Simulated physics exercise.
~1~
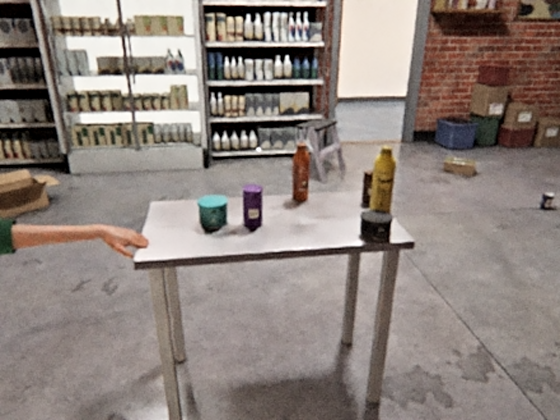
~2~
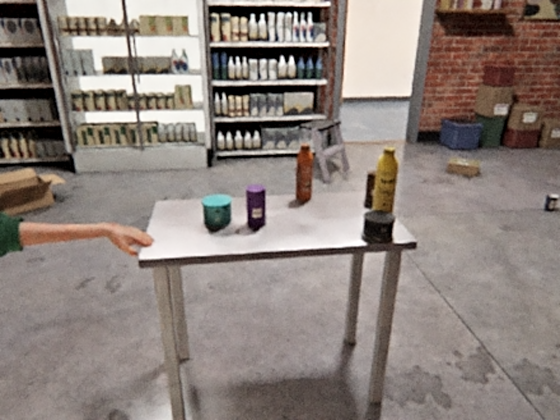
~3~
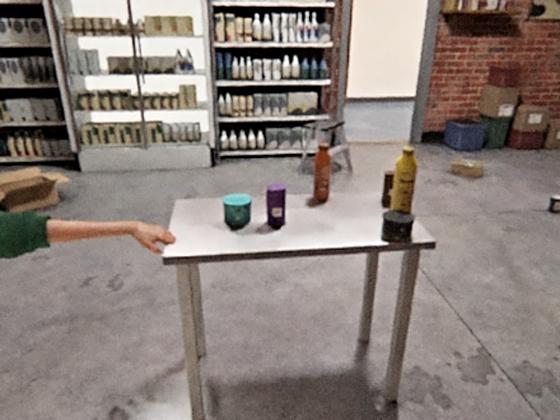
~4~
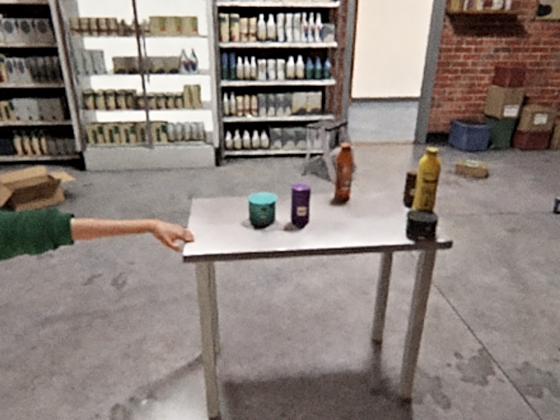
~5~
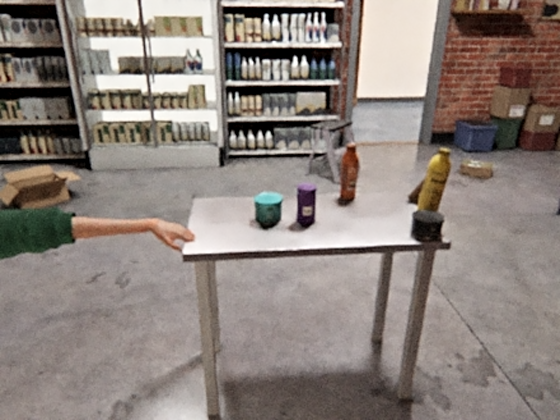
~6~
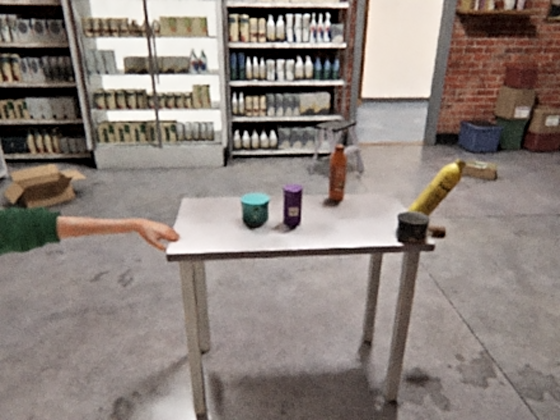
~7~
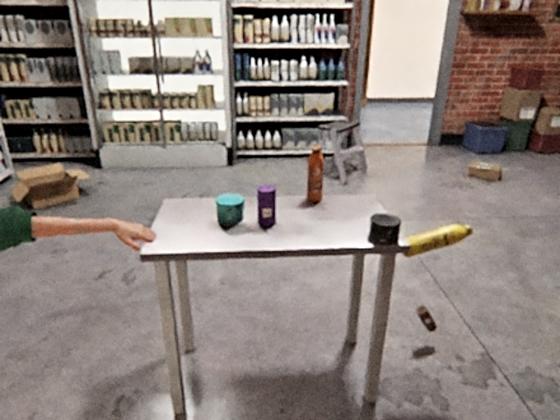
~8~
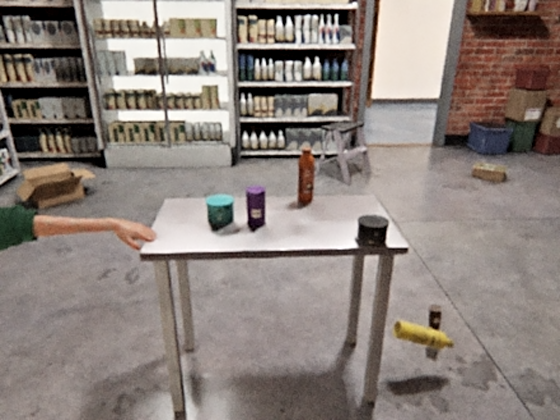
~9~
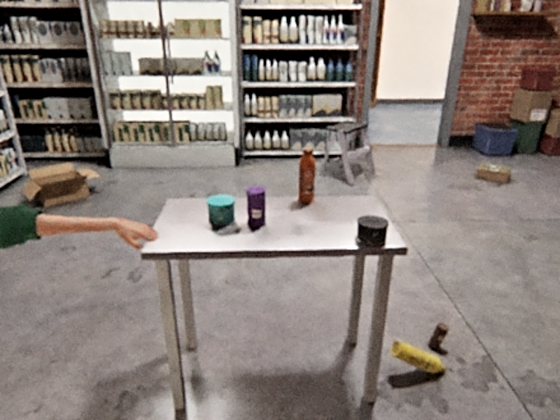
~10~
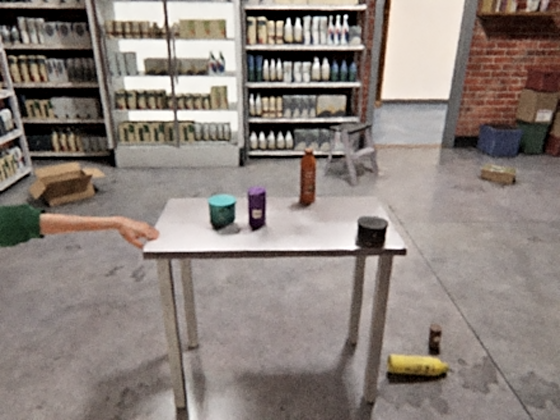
In a shop, a hand jerks a table, and two bottles topple off its right side.
